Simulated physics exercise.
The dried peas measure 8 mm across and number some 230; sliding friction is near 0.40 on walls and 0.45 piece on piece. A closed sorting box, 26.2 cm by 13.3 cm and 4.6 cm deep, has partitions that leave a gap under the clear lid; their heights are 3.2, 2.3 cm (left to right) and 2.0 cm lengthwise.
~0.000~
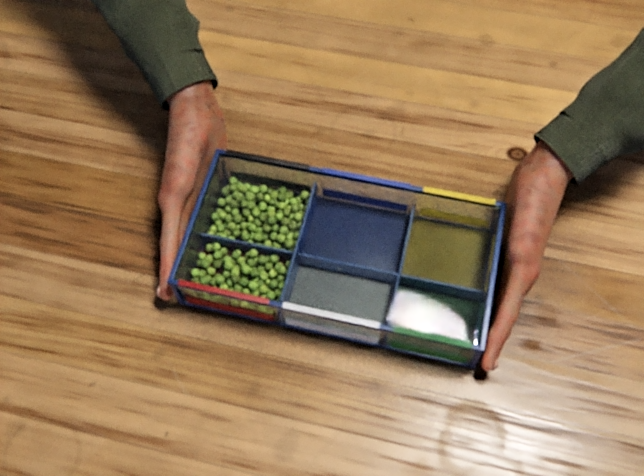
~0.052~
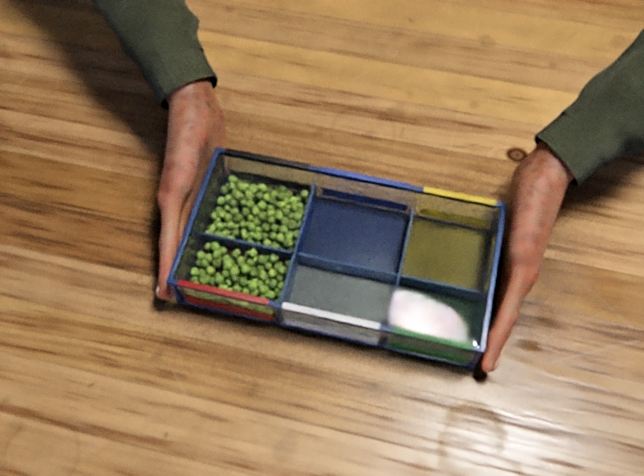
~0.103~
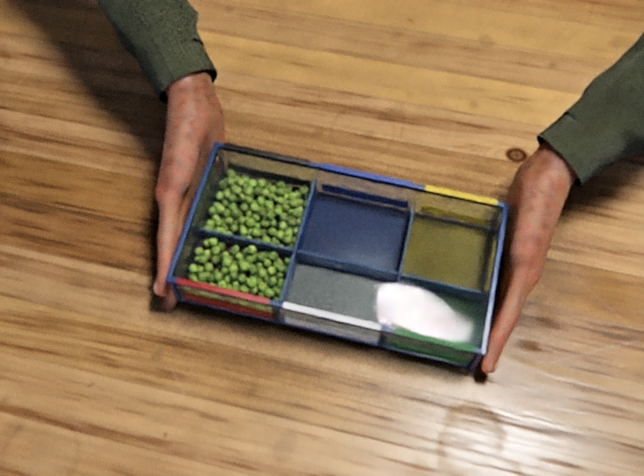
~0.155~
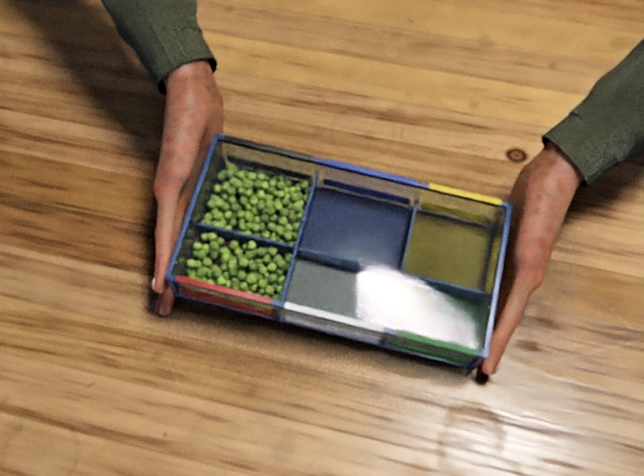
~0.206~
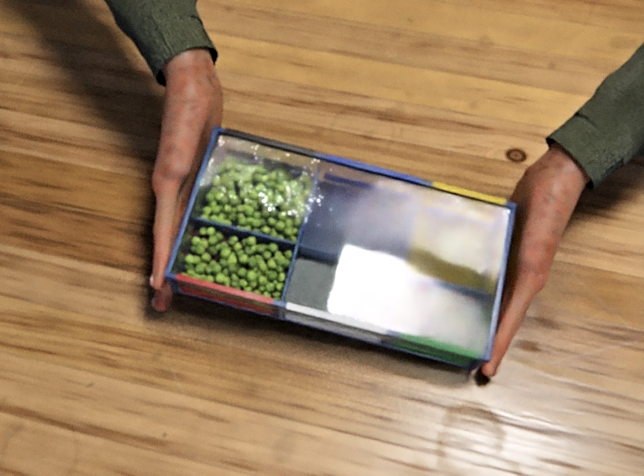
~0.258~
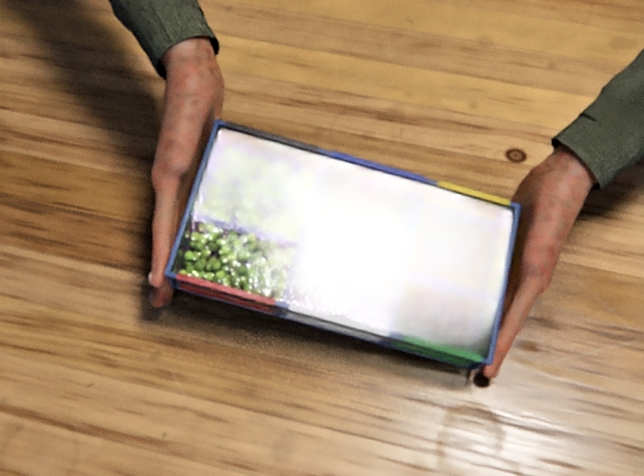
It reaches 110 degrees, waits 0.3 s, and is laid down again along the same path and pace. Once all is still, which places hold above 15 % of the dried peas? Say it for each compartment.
Red: Above, blue: Below, green: Above, yellow: Below, white: Below, black: Below.
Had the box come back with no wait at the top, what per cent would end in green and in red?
Then: Green 35; red 55.
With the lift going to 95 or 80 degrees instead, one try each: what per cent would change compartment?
Some 45 and 35 per cent.
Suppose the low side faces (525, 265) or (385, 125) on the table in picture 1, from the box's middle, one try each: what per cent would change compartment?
About 40 and 45 per cent.
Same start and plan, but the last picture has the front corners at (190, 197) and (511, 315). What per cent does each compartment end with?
Red 0; blue 5; green 0; yellow 30; white 0; black 60.
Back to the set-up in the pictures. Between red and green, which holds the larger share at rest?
The red one has more.
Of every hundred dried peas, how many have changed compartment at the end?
Roughly 50 per cent.
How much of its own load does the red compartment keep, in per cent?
Some 90 per cent.
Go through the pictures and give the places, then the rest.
Box tilt 0 degrees, front corners at (173, 280) and (479, 346); red 45 %, black 55 %, in the first frame.
Box tilt 1 degrees, front corners at (172, 280) and (480, 348), in the second frame.
Box tilt 3 degrees, front corners at (171, 278) and (481, 350), lowest corner right front, in the third frame.
Box tilt 7 degrees, front corners at (171, 275) and (483, 353), lowest corner right front, in the fourth frame.
Box tilt 10 degrees, front corners at (170, 273) and (485, 356), lowest corner right front, in the fifth frame.
Box tilt 14 degrees, front corners at (170, 272) and (487, 359), lowest corner right front; red 45 %, black 55 %. Its pace works out near 70 degrees a second, in the sixth frame.
Then, at 1.82 s, tilt 110 degrees; red 55 %, green 25 %, white 5 %, black 15 %.
After 2.87 s, tilt 56 degrees; red 55 %, green 40 %, black 5 %.
Then, at 3.89 s, tilt 0 degrees; red 55 %, green 40 %, white 5 %, black 5 %.
In the end, at 4.4 s, red 55 %, blue 0 %, green 40 %, yellow 0 %, white 5 %, black 5 %.
